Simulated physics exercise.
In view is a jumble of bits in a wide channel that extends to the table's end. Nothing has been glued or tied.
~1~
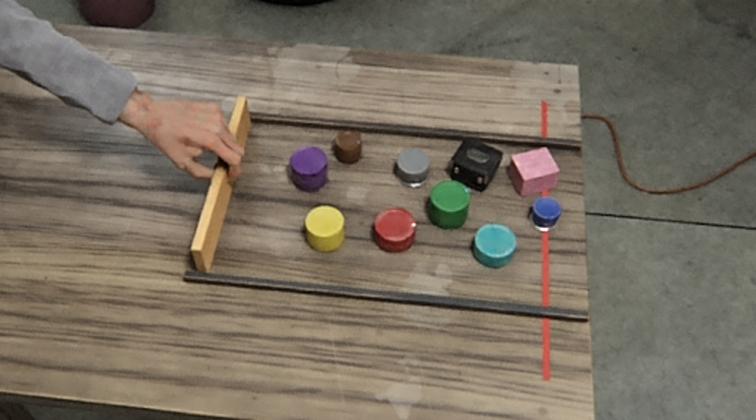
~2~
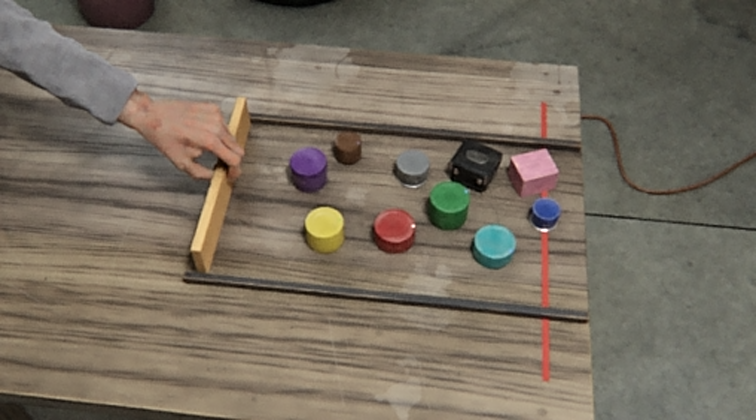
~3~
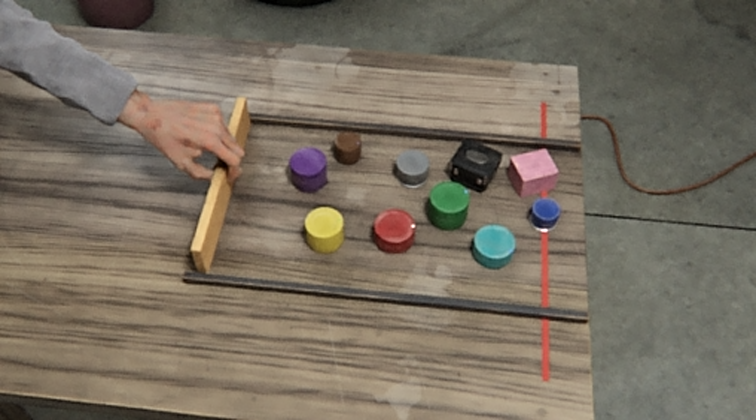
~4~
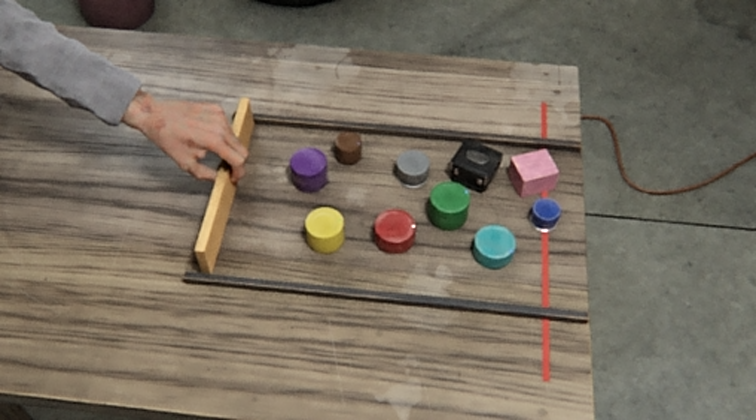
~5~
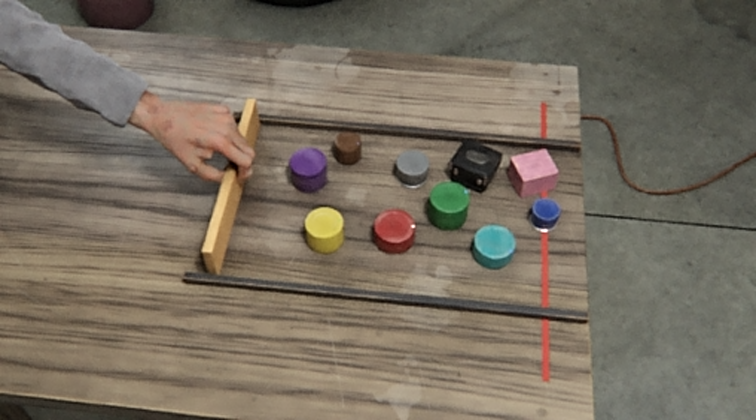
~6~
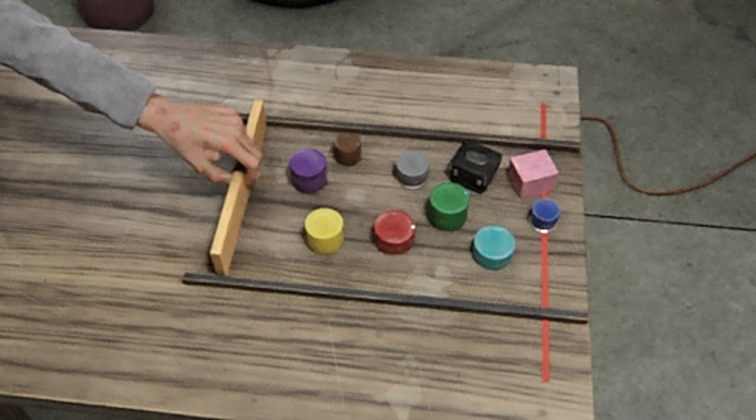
On a wood-grained tabletop between two dark rails, a hand grips an upright wooden board at the left of scattered colourful lids, pots and blocks. The hand holds the board nearly still at first, then slides it a short way right, while the objects stay in place.
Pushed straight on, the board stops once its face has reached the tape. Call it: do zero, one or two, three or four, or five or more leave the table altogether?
Five or more.
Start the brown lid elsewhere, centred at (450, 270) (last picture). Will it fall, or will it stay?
From that start, the object then is safe.
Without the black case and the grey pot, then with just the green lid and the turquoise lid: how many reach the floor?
The counts would be 4 and 3.
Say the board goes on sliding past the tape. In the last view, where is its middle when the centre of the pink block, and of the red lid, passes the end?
About (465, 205), and about (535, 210) for the other.
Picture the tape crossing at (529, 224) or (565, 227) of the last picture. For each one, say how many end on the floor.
The counts: 3 and 6.
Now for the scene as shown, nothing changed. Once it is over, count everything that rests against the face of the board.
That comes to 4.
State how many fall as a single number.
Result - number fallen: 5.
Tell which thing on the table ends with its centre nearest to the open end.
It's the grey pot that ends nearest.
Soon after, none off yet; blue pot at rest near (545, 215); pink block at rest near (533, 174); turquoise lid at rest near (494, 248).
Then, none off yet; blue pot at rest near (545, 215); pink block moving near (539, 175); turquoise lid moved a little near (507, 249).
Further on, none off yet; blue pot moved a little near (558, 217); pink block tipped well over near (606, 200); turquoise lid moved well along near (587, 254).
By the end, the number that fall off is five or more; fallen, red lid, black case, turquoise lid, pink block and blue pot.
